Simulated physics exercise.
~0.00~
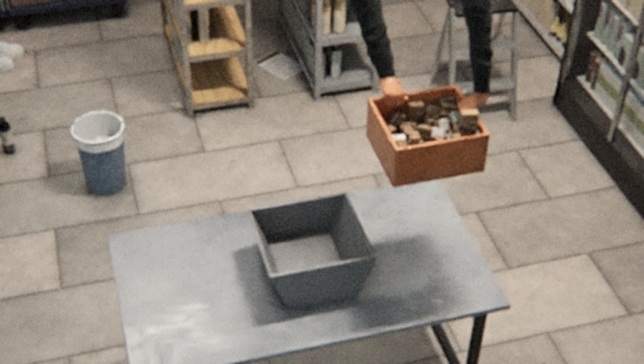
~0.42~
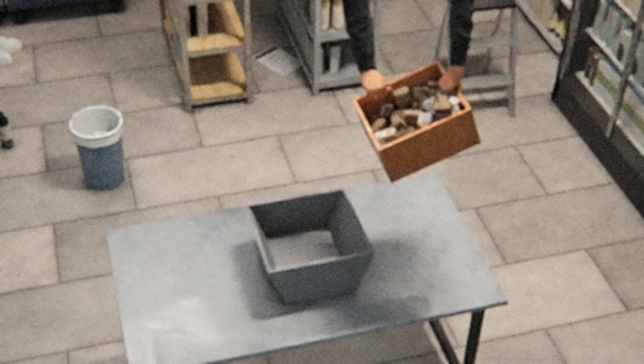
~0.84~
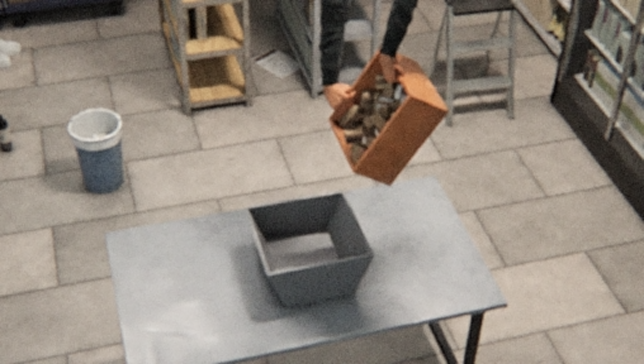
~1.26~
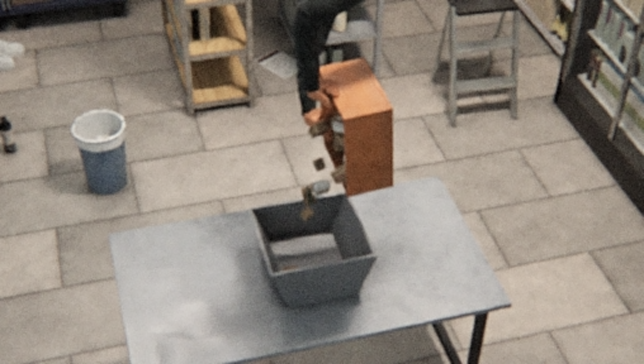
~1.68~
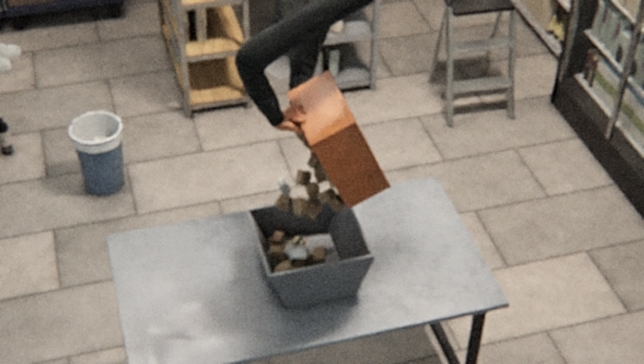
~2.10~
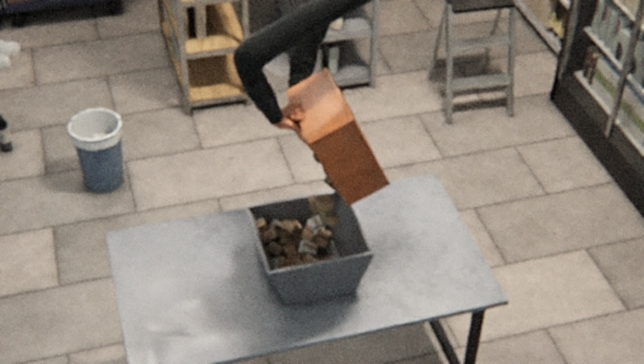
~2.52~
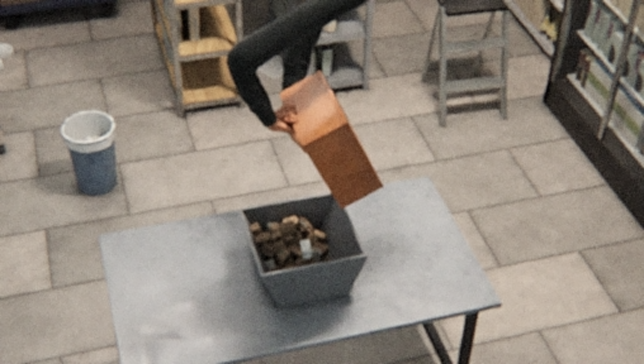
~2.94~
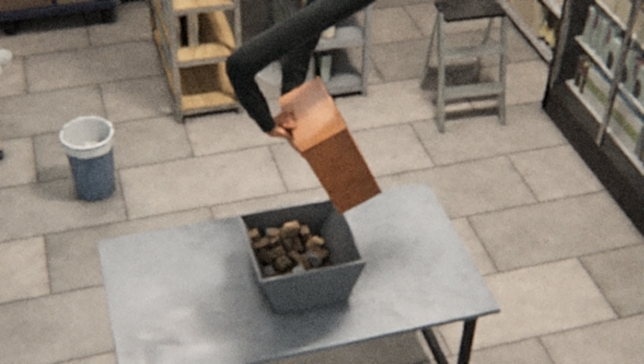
Two hands tipped an orange crate of small brownish parcels over a grey tub on a table, and the load tumbled in, a few pieces first and then a rush, until the parcels lay heaped inside the tub with none seen on the tabletop.
